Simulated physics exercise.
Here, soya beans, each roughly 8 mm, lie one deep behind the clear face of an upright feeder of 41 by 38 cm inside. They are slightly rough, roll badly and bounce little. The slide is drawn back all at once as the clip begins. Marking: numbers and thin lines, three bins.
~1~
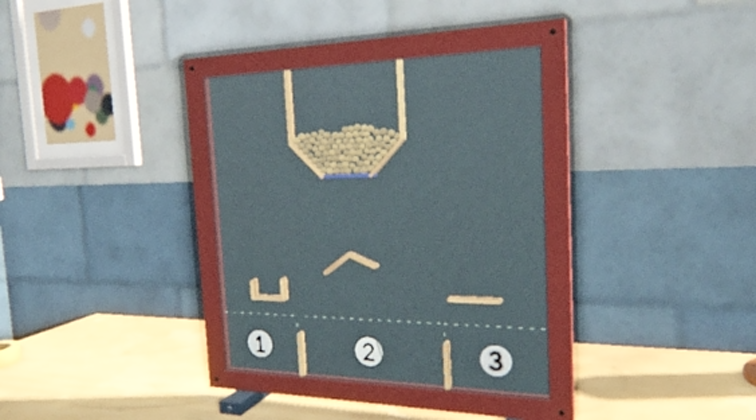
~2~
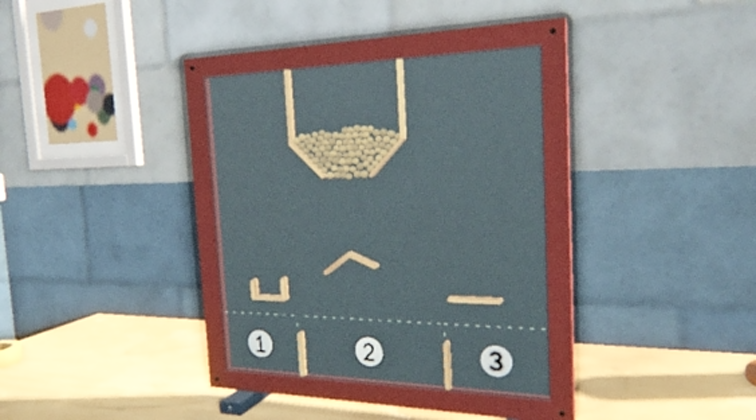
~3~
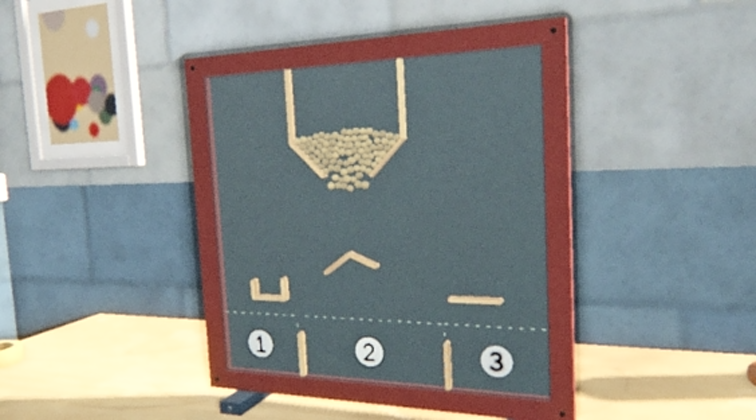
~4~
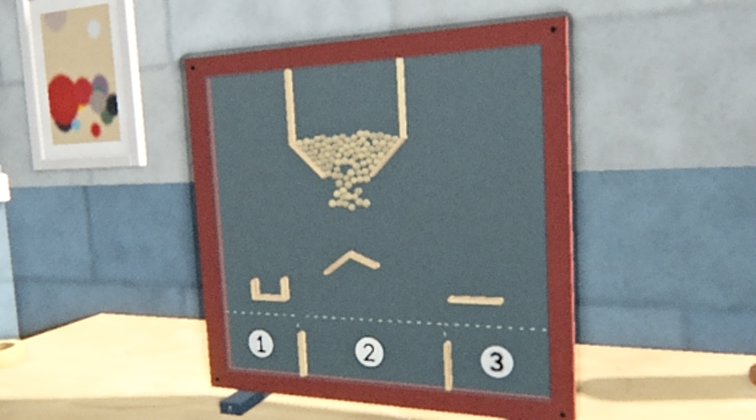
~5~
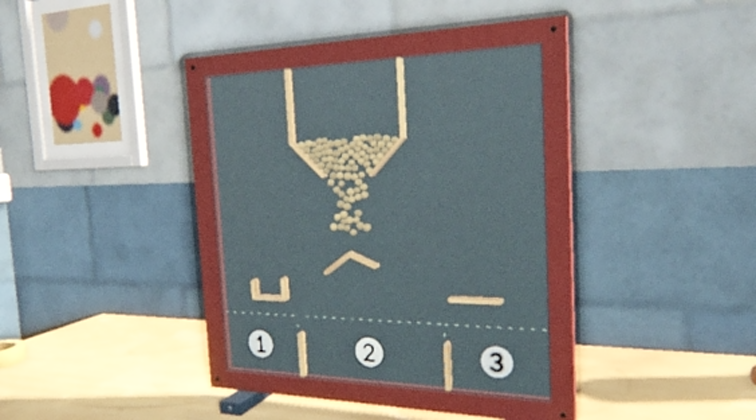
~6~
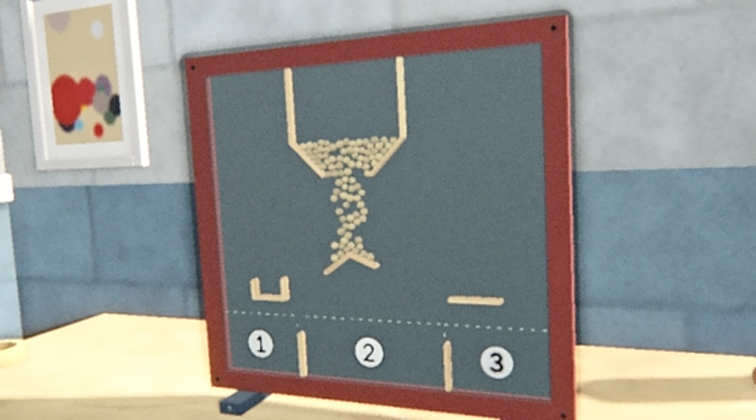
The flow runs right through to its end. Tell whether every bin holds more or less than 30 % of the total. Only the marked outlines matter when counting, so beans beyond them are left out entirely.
No. 1 - more; 2 - more; 3 - less.
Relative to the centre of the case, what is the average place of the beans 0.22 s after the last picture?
About 1 cm left and 7 cm below.
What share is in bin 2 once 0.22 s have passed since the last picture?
The share there is some 10 per cent.
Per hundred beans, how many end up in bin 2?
Estimated share there: Roughly 45 per cent.
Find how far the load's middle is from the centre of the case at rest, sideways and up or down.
Left: About 2 cm; below: About 18 cm.
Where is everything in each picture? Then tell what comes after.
In the first picture, about 90 beans; beans centred (349, 146); no. 1 (260, 344), no. 2 (369, 352), no. 3 (496, 361); slide (321, 177) to (374, 175).
In the second picture, beans centred (349, 148); 1 out, bottom bean (349, 176).
In the third picture, beans centred (349, 152); 11 out, bottom bean (350, 188).
In the fourth picture, beans centred (345, 161); 19 out, bottom bean (352, 207).
In the fifth picture, beans centred (348, 168); 31 out, bottom bean (353, 232).
In the sixth picture, beans centred (345, 179); 37 out, bottom bean (335, 258); wall ends (301, 334), (447, 345), (451, 300) to (500, 302), (327, 272) to (376, 266), (255, 281) to (284, 279), (287, 67) to (324, 176).
Then, 0.10 s after the last picture, the beans' middle is 2 cm left of and level with the centre; nothing in the marked areas.
Then, 0.22 s after the last picture, the beans' middle is 1 cm left of and 7 cm below the centre; no. 1, 10 %, no. 2, 10 %, no. 3, 5 %.
Then, 0.45 s after the last picture, the beans' middle is 2 cm left of and 17 cm below the centre; no. 1, 40 %, no. 2, 40 %, no. 3, 10 %.
All still 1.5 s after it, no. 1, 40 %, no. 2, 45 %, no. 3, 10 %.
